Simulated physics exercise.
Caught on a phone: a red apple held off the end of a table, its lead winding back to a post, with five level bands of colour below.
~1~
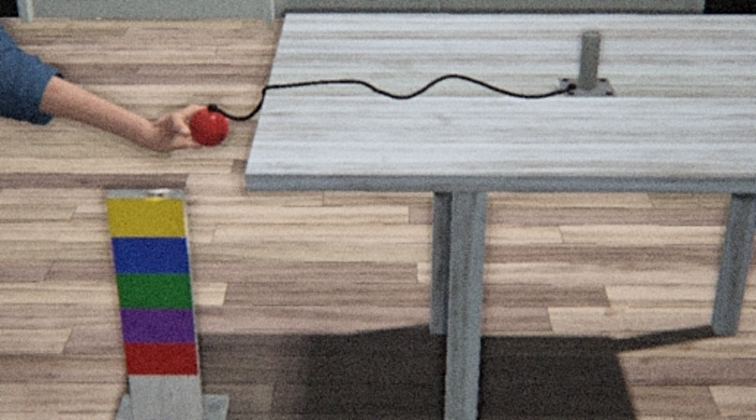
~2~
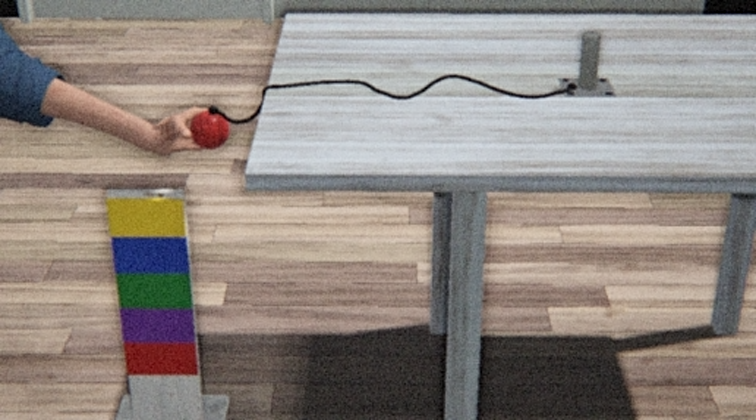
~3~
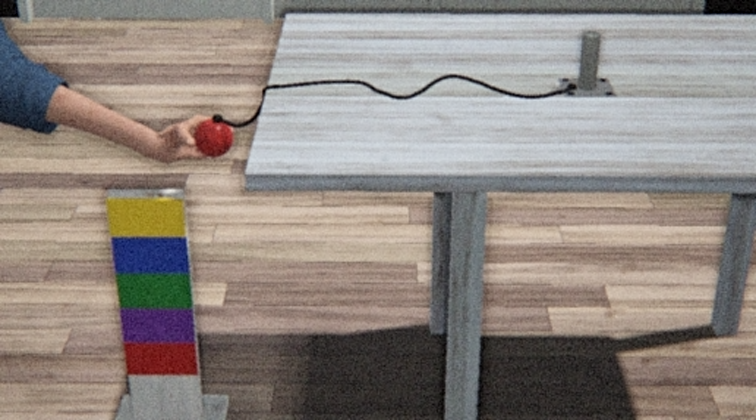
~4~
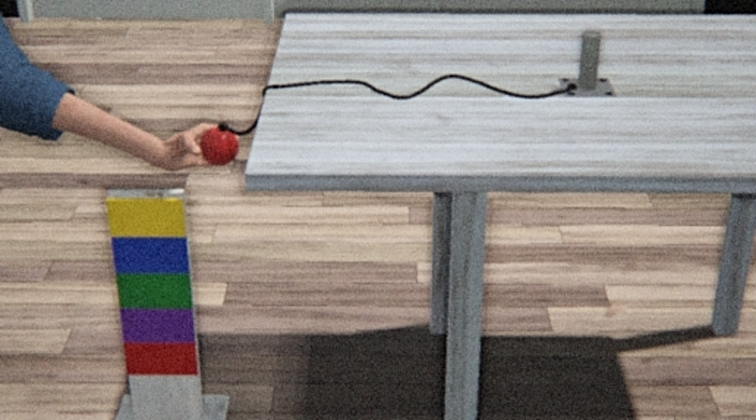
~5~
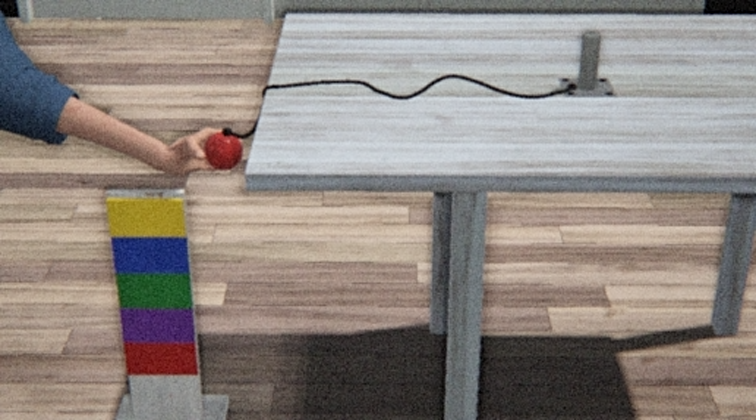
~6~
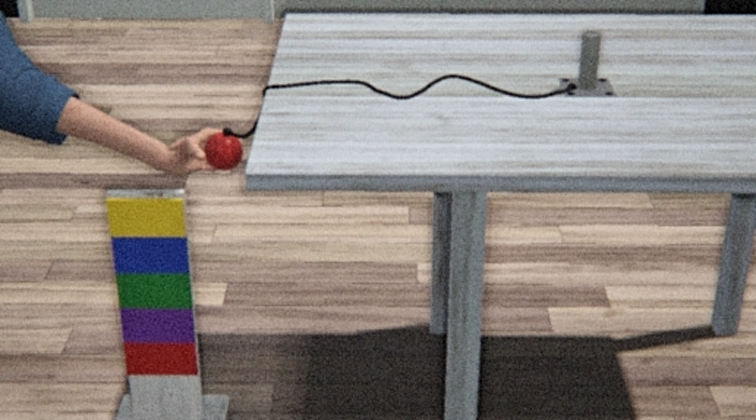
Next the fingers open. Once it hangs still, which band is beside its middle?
Its middle rests at the blue band.
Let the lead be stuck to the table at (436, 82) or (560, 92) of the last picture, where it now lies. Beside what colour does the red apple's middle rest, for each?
In that order: Yellow; blue.
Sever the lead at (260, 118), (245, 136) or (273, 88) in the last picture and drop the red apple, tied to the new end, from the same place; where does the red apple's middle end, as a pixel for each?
Try by try, around (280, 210), (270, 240) and (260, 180).
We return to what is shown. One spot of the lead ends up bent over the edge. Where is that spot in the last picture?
At (343, 82), roughly.
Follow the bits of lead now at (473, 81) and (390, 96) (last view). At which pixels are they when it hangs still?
They go to (447, 88) and to (326, 88).
A little later, apple near (284, 247); level with blue.
Next, apple near (251, 252); level with blue.
When it is over, apple near (267, 254); level with blue. The blue one.
